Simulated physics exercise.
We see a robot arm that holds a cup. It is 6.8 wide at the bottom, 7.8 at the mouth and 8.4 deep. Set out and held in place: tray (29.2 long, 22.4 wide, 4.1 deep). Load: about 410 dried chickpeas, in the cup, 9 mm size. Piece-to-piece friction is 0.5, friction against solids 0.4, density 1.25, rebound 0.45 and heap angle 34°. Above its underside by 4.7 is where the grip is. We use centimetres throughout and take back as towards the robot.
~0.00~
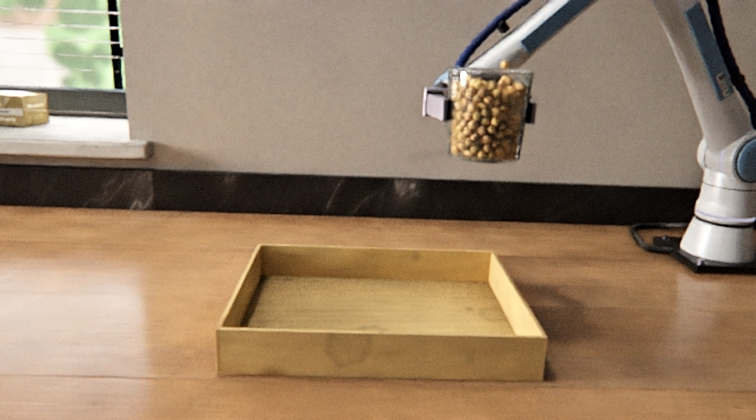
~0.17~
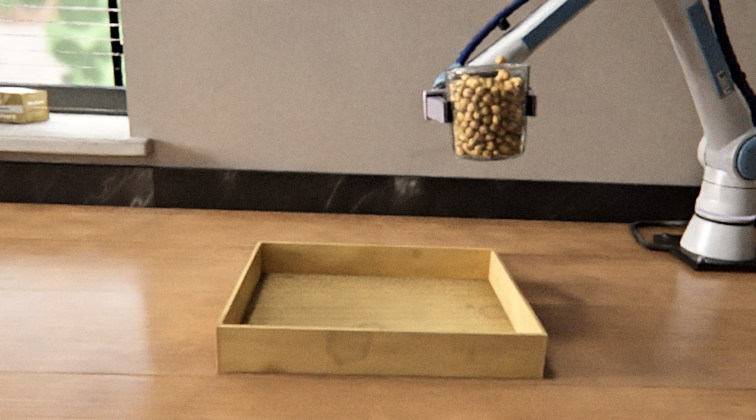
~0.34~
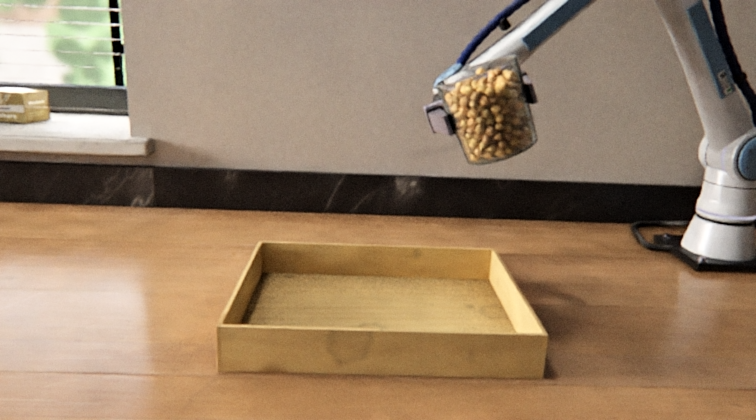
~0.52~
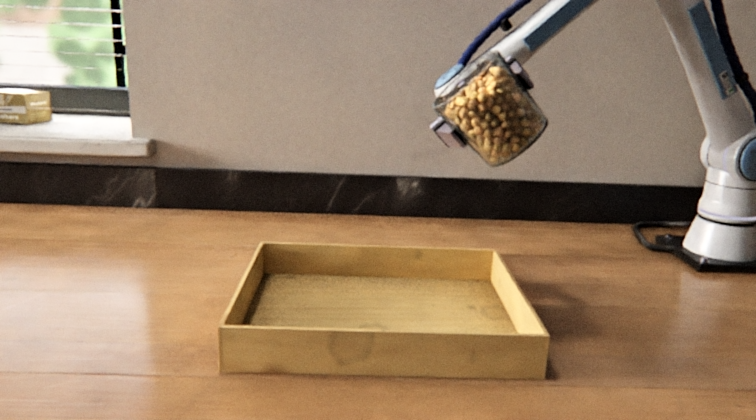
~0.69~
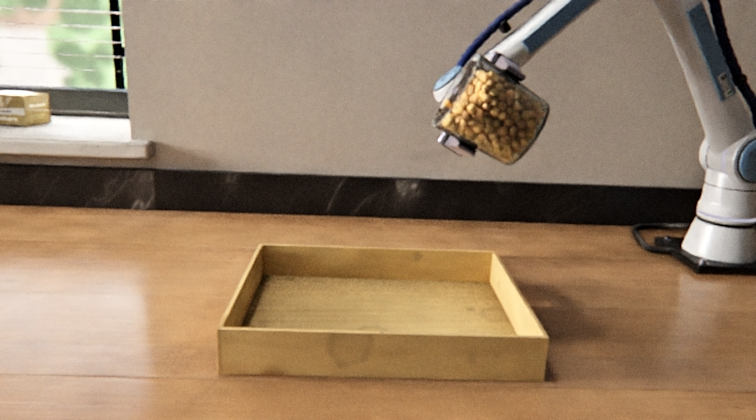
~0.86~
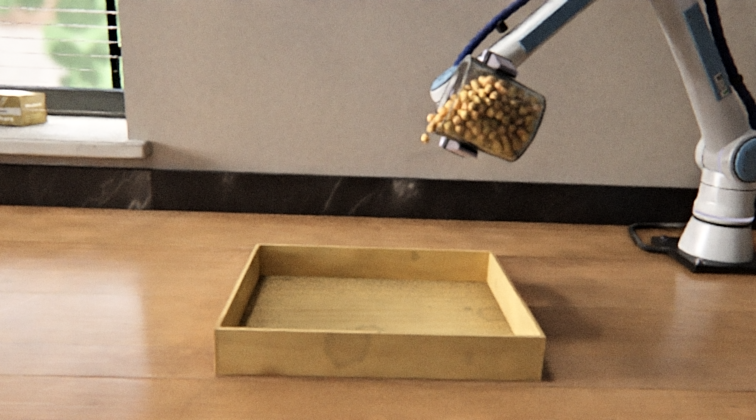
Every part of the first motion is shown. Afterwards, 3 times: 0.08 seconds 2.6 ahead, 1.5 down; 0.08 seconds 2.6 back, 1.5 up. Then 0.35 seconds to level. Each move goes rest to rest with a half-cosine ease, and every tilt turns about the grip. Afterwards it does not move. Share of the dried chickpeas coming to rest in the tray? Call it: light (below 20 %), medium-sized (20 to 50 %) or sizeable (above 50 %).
A medium-sized share.
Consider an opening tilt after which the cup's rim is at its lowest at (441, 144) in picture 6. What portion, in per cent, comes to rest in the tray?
About 70 per cent.
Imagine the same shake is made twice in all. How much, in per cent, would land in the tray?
30 %.
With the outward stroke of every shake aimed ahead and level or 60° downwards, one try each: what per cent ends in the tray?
It comes to around 60 per cent on the first try and around 25 per cent on the second.
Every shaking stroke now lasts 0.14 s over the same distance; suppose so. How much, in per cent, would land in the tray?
Around 15 percent.
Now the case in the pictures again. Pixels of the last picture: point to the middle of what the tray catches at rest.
Around (320, 311) in the last view.
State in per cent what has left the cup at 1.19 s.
By then near 20 % is out.
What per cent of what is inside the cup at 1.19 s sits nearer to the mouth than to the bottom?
My estimate is near 50 per cent.
After 1.19 s, tilted 68° forward, highest piece 25 above the table; 327 in the cup, 52 in the tray, 32 in flight or on a rim.
After 1.52 s, tilted 31° forward, highest piece 26 above the table; 268 in the cup, 131 in the tray, 12 in flight or on a rim.
After 1.89 s, level, highest piece 27 above the table; 267 in the cup, 144 in the tray.
After 2.94 s, level, highest piece 27 above the table; 267 in the cup, 144 in the tray.
In the end, 267 in the cup, 144 in the tray. That is 35 % in the tray.
